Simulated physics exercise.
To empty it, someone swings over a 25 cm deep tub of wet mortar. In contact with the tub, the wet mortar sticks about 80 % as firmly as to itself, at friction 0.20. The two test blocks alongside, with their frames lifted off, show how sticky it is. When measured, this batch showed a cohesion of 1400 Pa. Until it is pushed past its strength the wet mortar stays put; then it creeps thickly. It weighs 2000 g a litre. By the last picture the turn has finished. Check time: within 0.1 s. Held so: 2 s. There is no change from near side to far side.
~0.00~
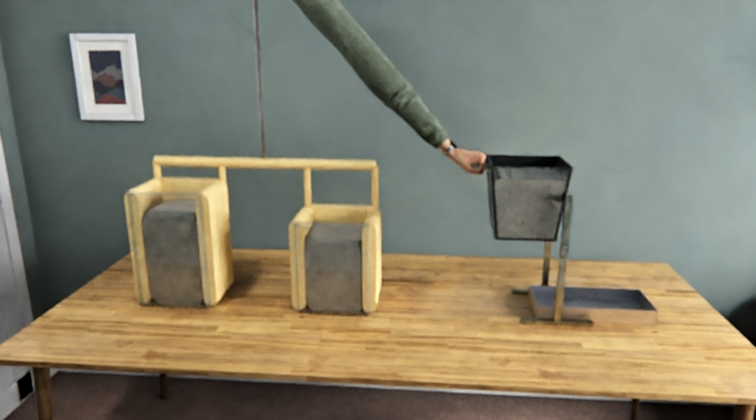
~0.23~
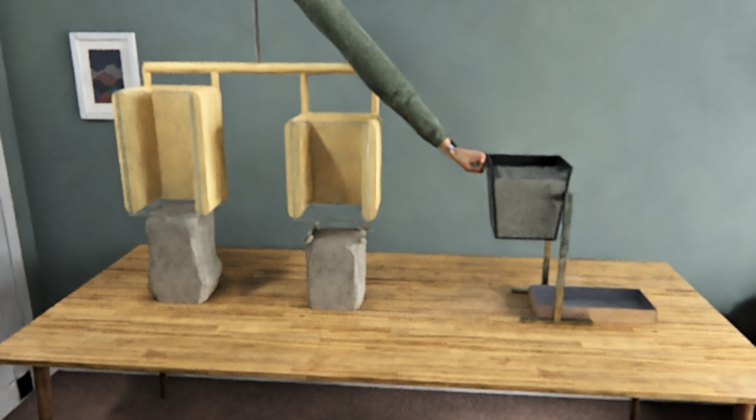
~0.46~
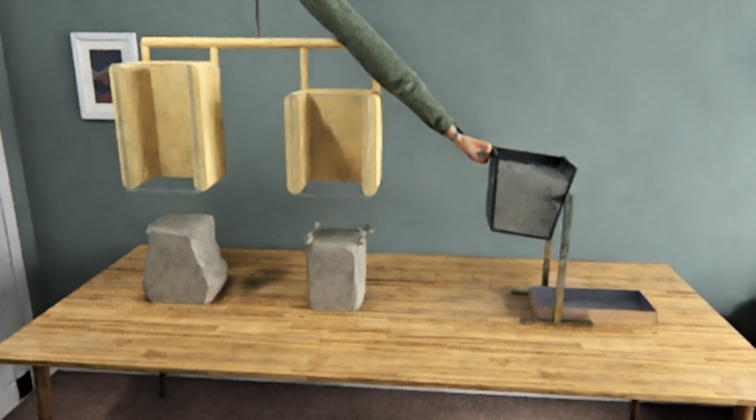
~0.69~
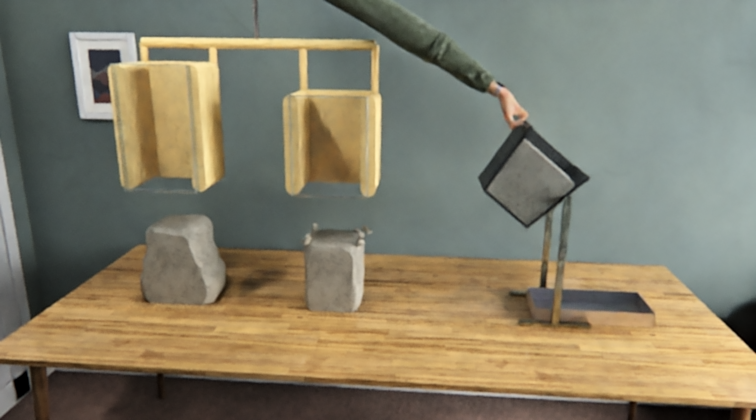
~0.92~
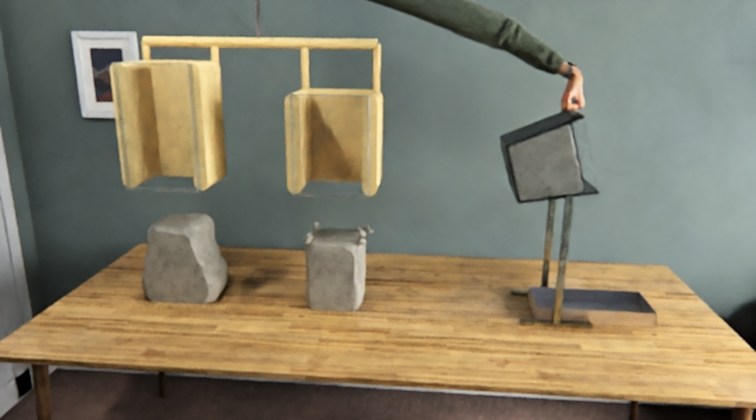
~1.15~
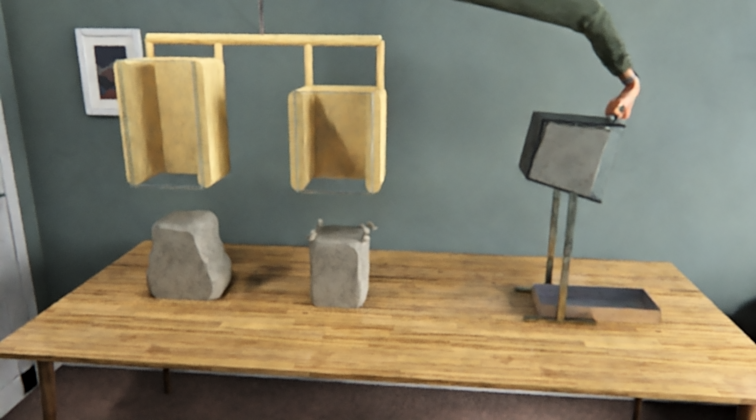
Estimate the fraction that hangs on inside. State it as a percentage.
I would say roughly 100 per cent.
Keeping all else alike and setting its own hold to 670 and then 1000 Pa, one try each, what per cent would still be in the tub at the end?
35 %, then 35 %.
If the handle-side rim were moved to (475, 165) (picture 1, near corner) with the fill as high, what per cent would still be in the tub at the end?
35 %.
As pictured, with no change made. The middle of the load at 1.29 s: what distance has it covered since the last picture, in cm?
Close to 2 centimetres.
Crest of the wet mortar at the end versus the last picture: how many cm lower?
About 2 cm.
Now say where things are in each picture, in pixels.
Handle-side rim at (493, 166), tilt 0 degrees; top of the wet mortar at (555, 180); blocks stand 35 cm, 27 cm (left to right), in the first frame.
Handle-side rim at (493, 165), tilt 0 degrees; top of the wet mortar at (555, 179); blocks stand 33 cm, 27 cm (left to right), in the second frame.
Handle-side rim at (499, 157), tilt 8 degrees; top of the wet mortar at (505, 171); blocks stand 30 cm, 27 cm (left to right), in the third frame.
Handle-side rim at (532, 128), tilt 39 degrees; top of the wet mortar at (527, 143); blocks stand 30 cm, 27 cm (left to right), in the fourth frame.
Handle-side rim at (584, 118), tilt 73 degrees; top of the wet mortar at (565, 127); blocks stand 30 cm, 27 cm (left to right), in the fifth frame.
Handle-side rim at (624, 128), tilt 100 degrees; top of the wet mortar at (553, 124); blocks stand 30 cm, 27 cm (left to right), in the sixth frame.
After 1.29 s, the tub is at 100 degrees and holds 100 %.
After 1.46 s, the tub is at 100 degrees and holds 100 %.
After 1.63 s, the tub is at 100 degrees and holds 100 %.
After 1.80 s, the tub is at 100 degrees and holds 100 %.
After 3.15 s, at the end, the tub is at 100 degrees and holds 100 %.
